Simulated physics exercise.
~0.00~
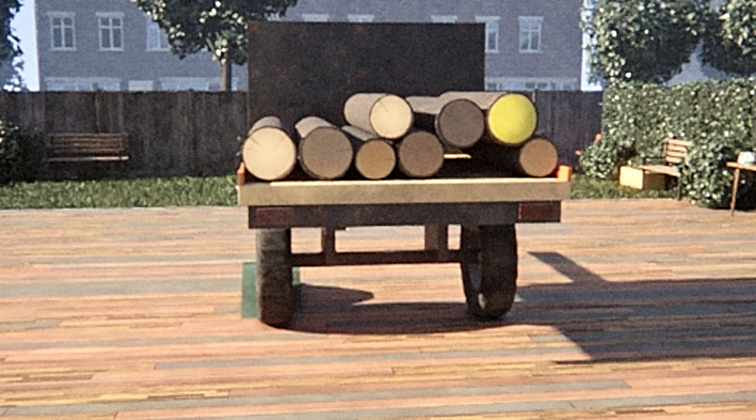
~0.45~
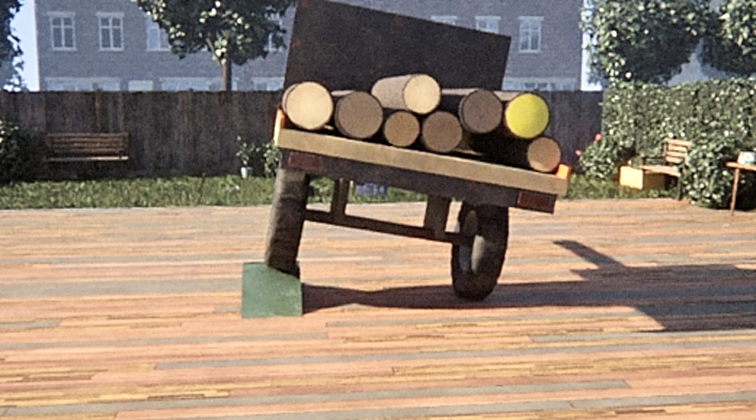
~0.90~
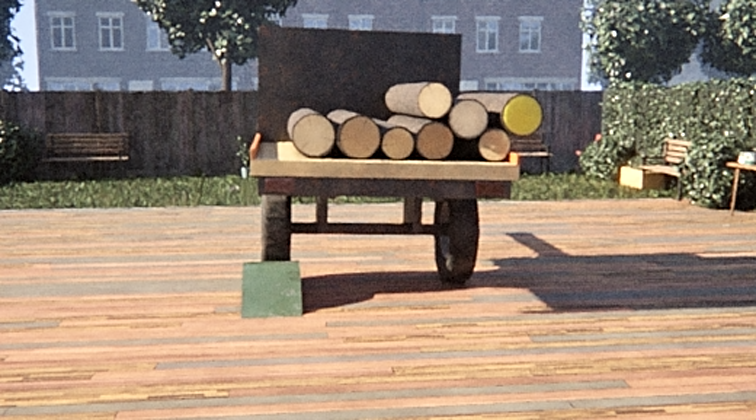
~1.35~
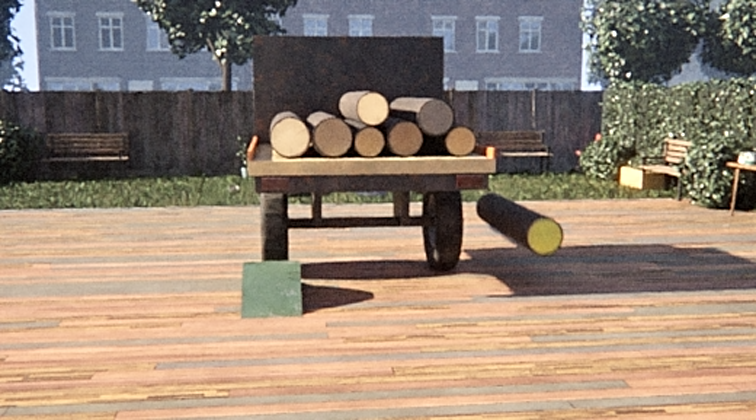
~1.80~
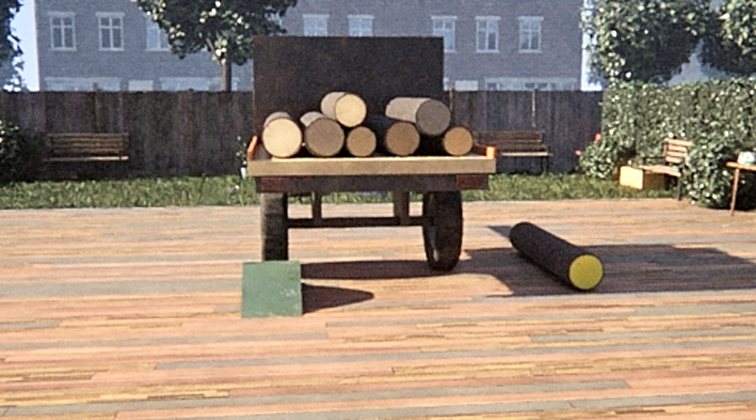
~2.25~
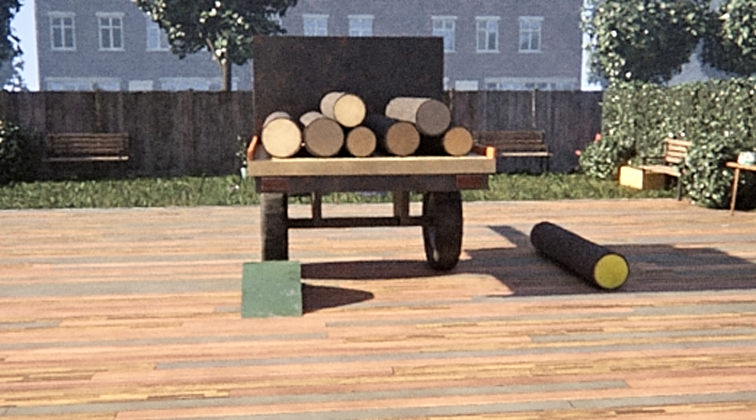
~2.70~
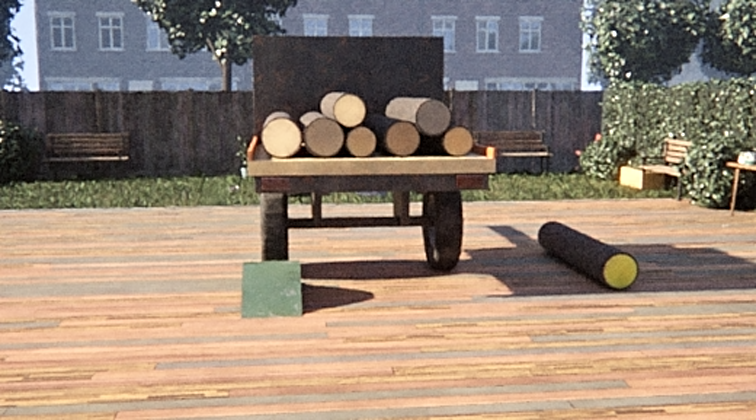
The clip shows a flat trailer stacked with logs moving away across a plank floor, tilting to the right as its left wheel rides over a green wedge, then levelling. The yellow-ended log drops off the right side, rolls a little and rests on the ground.
